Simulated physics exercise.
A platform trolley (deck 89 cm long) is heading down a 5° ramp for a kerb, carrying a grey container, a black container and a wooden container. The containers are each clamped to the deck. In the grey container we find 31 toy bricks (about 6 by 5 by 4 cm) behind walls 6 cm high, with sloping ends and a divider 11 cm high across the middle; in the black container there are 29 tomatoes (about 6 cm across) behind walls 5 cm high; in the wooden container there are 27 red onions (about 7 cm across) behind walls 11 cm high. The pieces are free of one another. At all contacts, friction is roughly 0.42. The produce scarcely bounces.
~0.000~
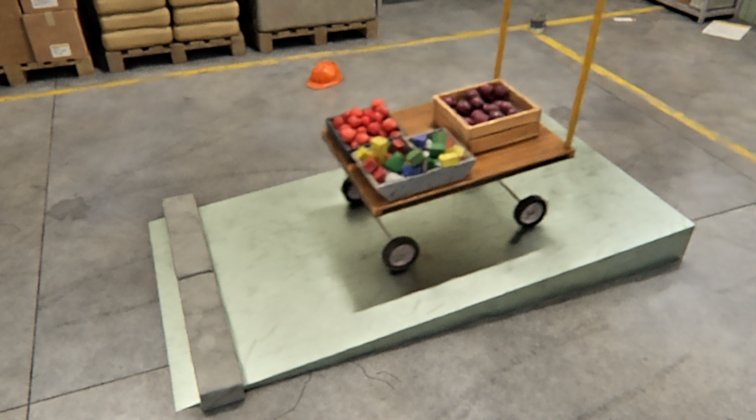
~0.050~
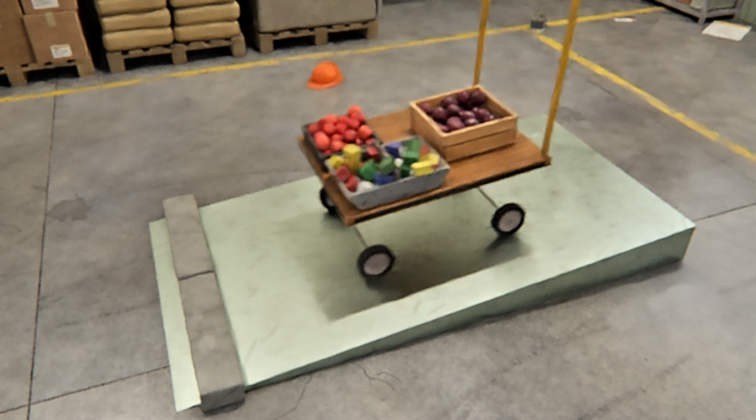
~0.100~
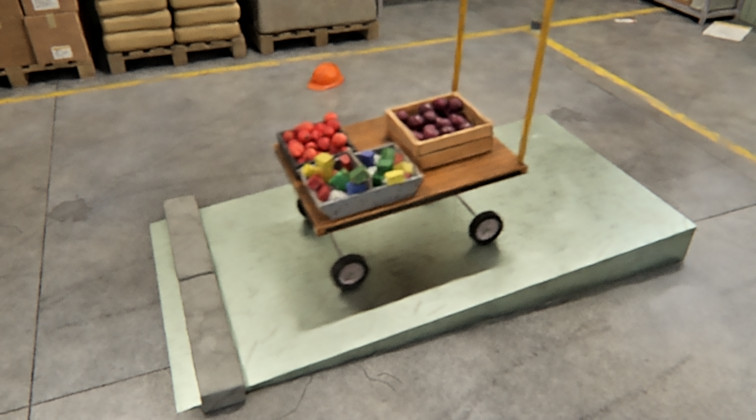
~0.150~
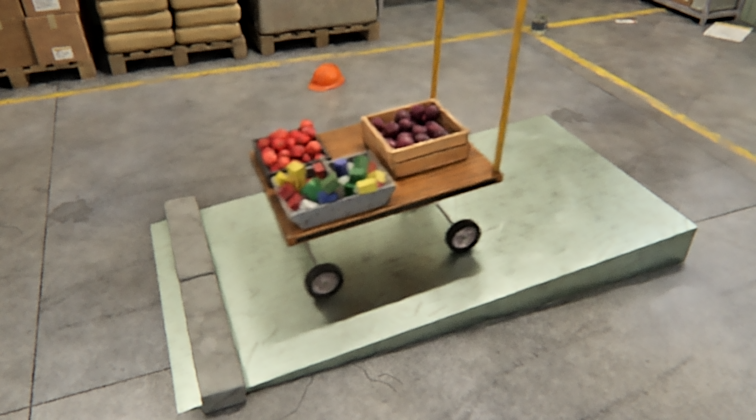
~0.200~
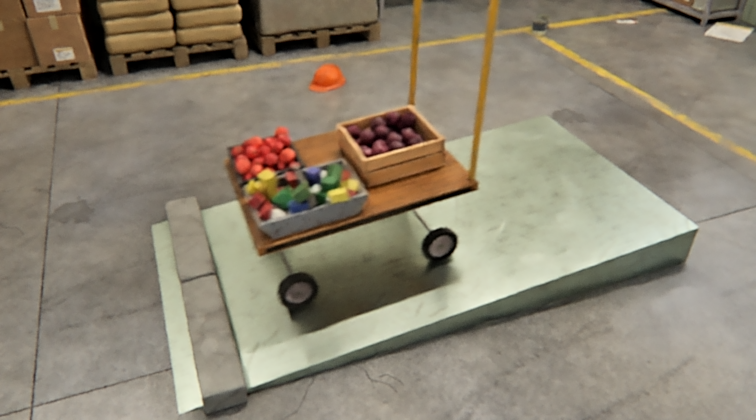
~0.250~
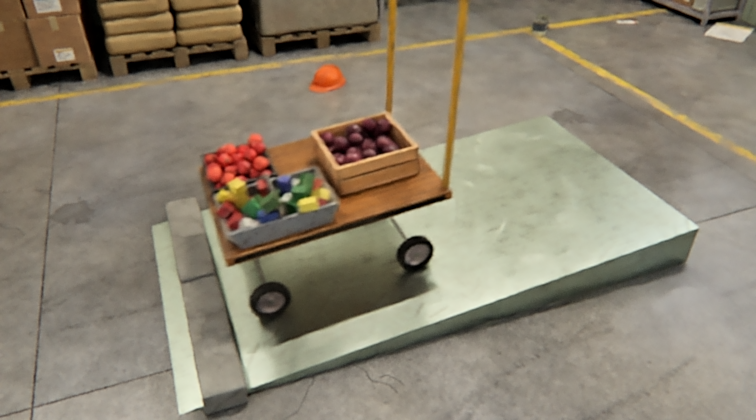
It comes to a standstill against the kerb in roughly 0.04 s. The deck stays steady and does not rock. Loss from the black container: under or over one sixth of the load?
Loss: Beyond one sixth.
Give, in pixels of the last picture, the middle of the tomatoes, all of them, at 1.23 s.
Their middle is around (193, 179).
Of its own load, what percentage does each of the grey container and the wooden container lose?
Grey container: 50 %; wooden container: 0 %.
After 0.27 s, the wheels strike.
After 0.37 s, grey container 27 in, 4 out, black container 24 in, 5 out and wooden container 27 in, 0 out.
After 0.49 s, grey container 18 in, 13 out, black container 17 in, 12 out and wooden container 27 in, 0 out.
After 0.72 s, grey container 16 in, 15 out, black container 16 in, 13 out and wooden container 27 in, 0 out.
When it is over (at 1.23 s), grey container 16 in, 15 out, black container 16 in, 13 out and wooden container 27 in, 0 out. Asked share, 13 of 29, 45 per cent.
